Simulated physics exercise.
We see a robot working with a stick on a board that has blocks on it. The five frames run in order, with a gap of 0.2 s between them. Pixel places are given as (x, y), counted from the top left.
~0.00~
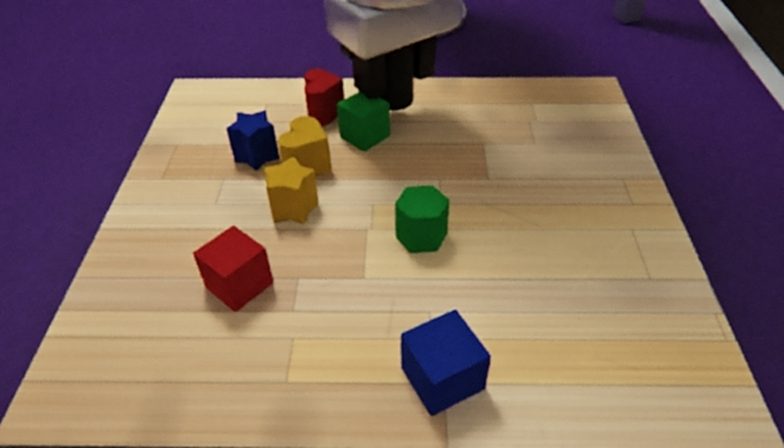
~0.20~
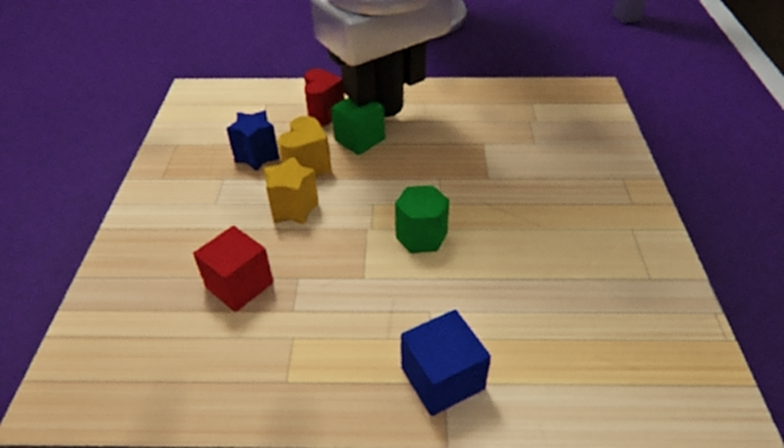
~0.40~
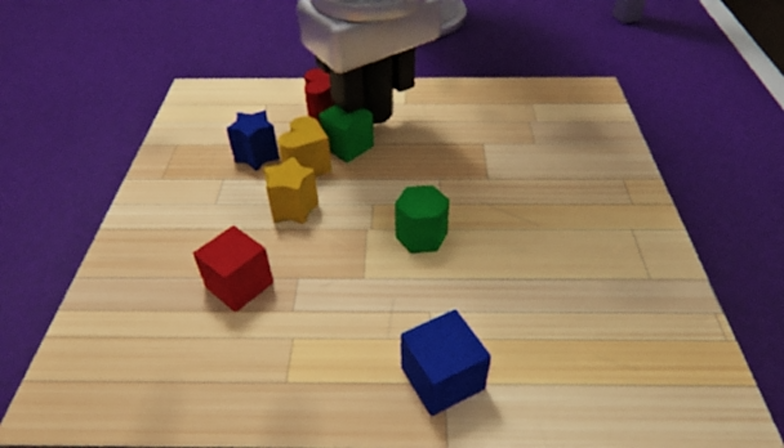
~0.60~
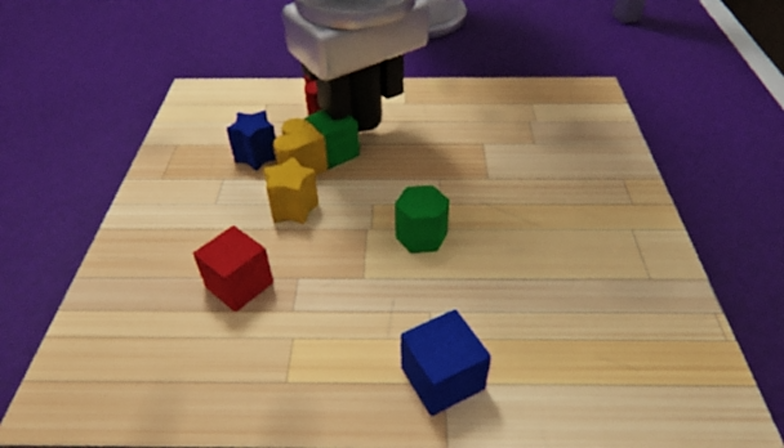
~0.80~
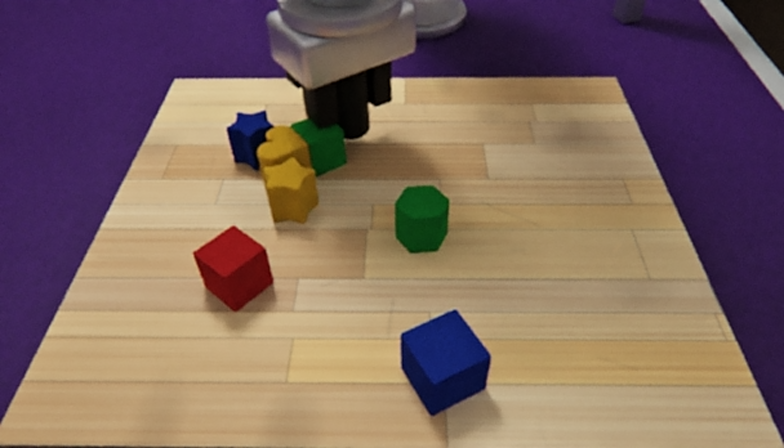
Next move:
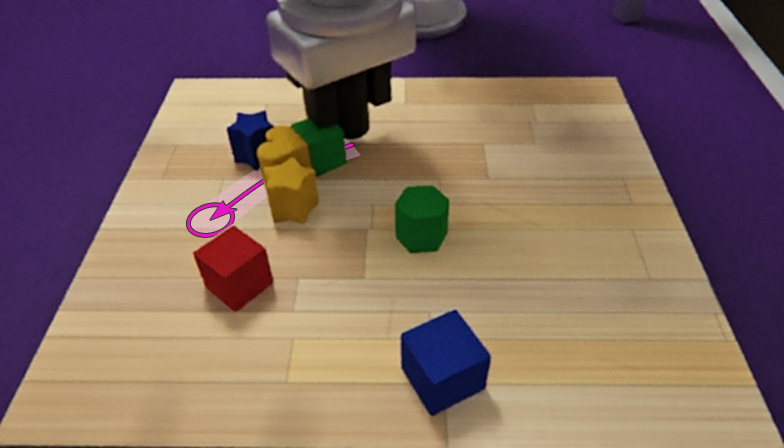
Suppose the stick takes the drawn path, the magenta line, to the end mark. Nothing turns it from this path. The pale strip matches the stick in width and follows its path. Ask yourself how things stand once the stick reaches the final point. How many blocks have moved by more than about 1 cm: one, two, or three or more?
It's going to be two.
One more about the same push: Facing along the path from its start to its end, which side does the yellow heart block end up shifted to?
That's a shift to the left.
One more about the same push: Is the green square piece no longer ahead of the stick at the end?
I'd say no.
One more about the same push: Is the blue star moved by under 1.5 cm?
It seems so.
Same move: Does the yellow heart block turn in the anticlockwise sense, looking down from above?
Final answer: Yes.
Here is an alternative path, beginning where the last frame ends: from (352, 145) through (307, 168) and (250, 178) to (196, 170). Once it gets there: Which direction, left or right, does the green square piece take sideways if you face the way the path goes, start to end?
Off to the left side.
Path on the board, from (352, 145) via (303, 162) and (255, 187), ending at (211, 220).
The first path, step by step. One third of the way, stick at (298, 147); yellow heart block at (230, 168), turned 15° anticlockwise; green square piece at (263, 148), turned 15° anticlockwise.
Two thirds of the way, stick at (250, 172); blue star at (247, 121); yellow heart block at (177, 200), turned 20° anticlockwise; green square piece at (211, 175), turned 20° anticlockwise.
At the end, stick at (206, 204); blue star at (247, 121); yellow heart block at (121, 237), turned 20° anticlockwise; yellow star in place; green square piece at (161, 209), turned 20° anticlockwise.
